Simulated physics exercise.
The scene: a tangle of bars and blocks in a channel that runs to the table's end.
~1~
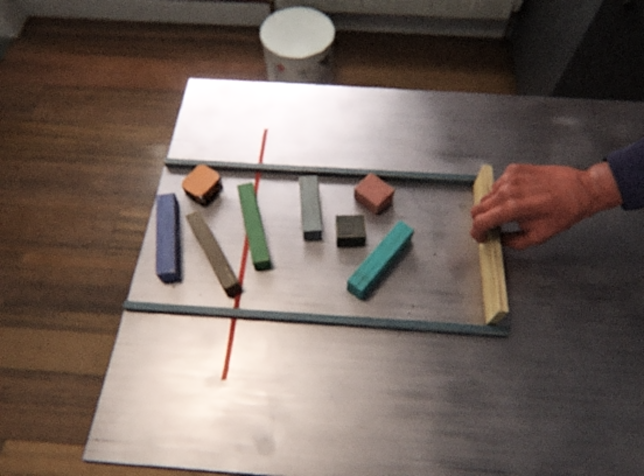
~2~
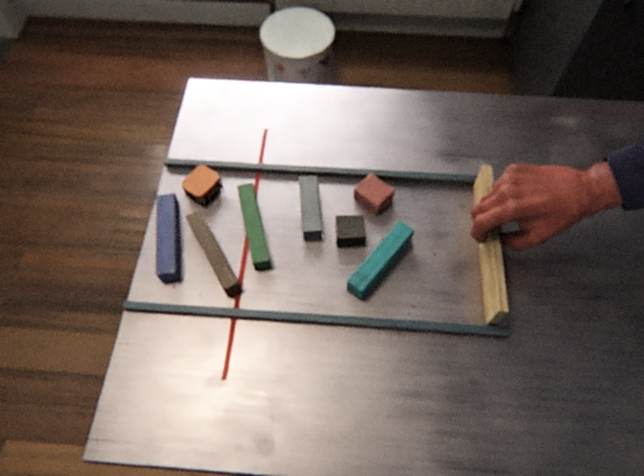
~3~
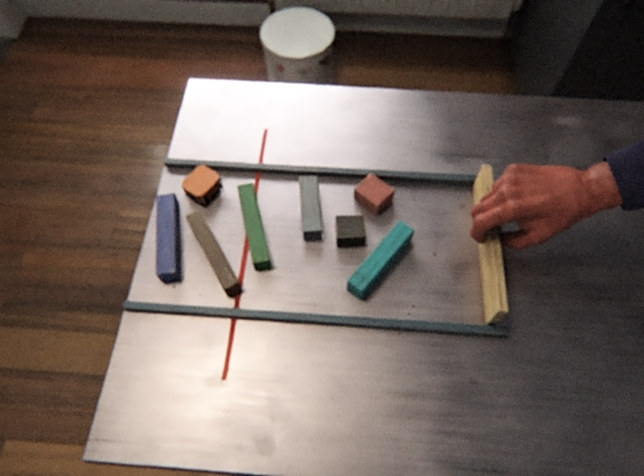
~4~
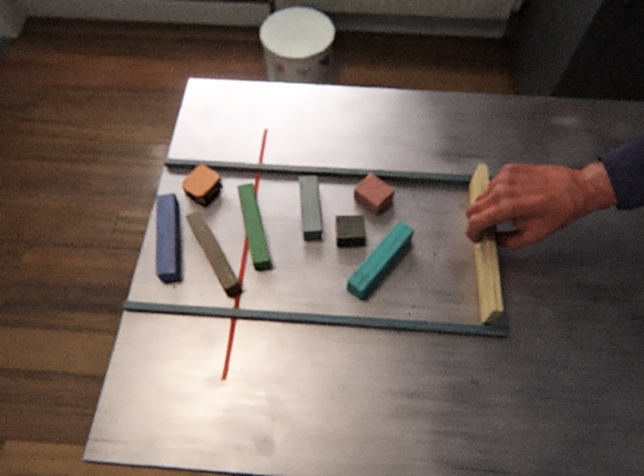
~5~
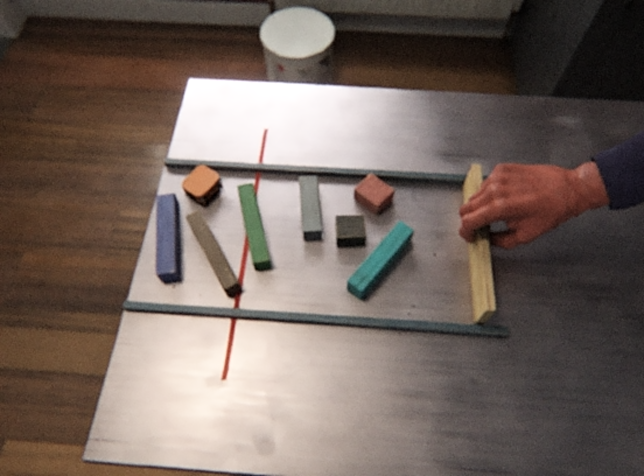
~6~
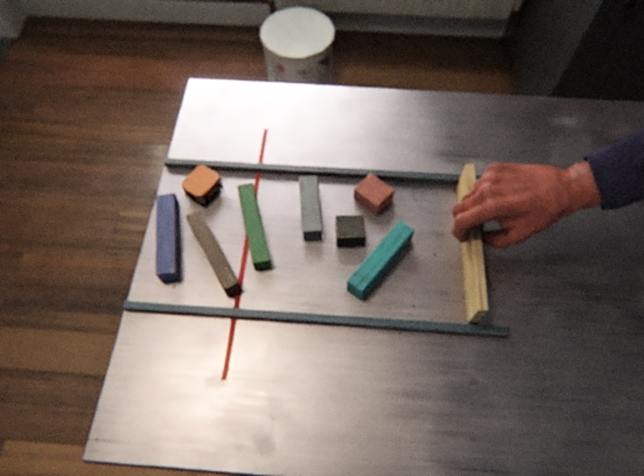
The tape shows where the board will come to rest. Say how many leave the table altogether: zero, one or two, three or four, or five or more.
Outcome: The number that fall off is zero.
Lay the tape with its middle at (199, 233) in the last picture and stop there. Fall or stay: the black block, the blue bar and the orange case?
The black block holds on, the blue bar is lost, the orange case comes down.
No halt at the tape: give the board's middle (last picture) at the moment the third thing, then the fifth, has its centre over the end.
First at (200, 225), next at (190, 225).
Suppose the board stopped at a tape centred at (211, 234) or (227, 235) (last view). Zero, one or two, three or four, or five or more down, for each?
Taking them in turn, 1 or 2; either one or two.
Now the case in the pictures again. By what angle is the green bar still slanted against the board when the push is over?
Roughly 50° out of line.
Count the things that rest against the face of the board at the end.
That makes 2.
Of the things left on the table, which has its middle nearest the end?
Foremost is the blue bar.
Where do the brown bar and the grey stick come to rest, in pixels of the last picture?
The brown bar at (187, 262), the grey stick at (208, 192).
Soon after, none off yet; blue bar at rest near (168, 237); orange case at rest near (202, 186); brown bar at rest near (213, 252).
In the end, the number that fall off is zero.
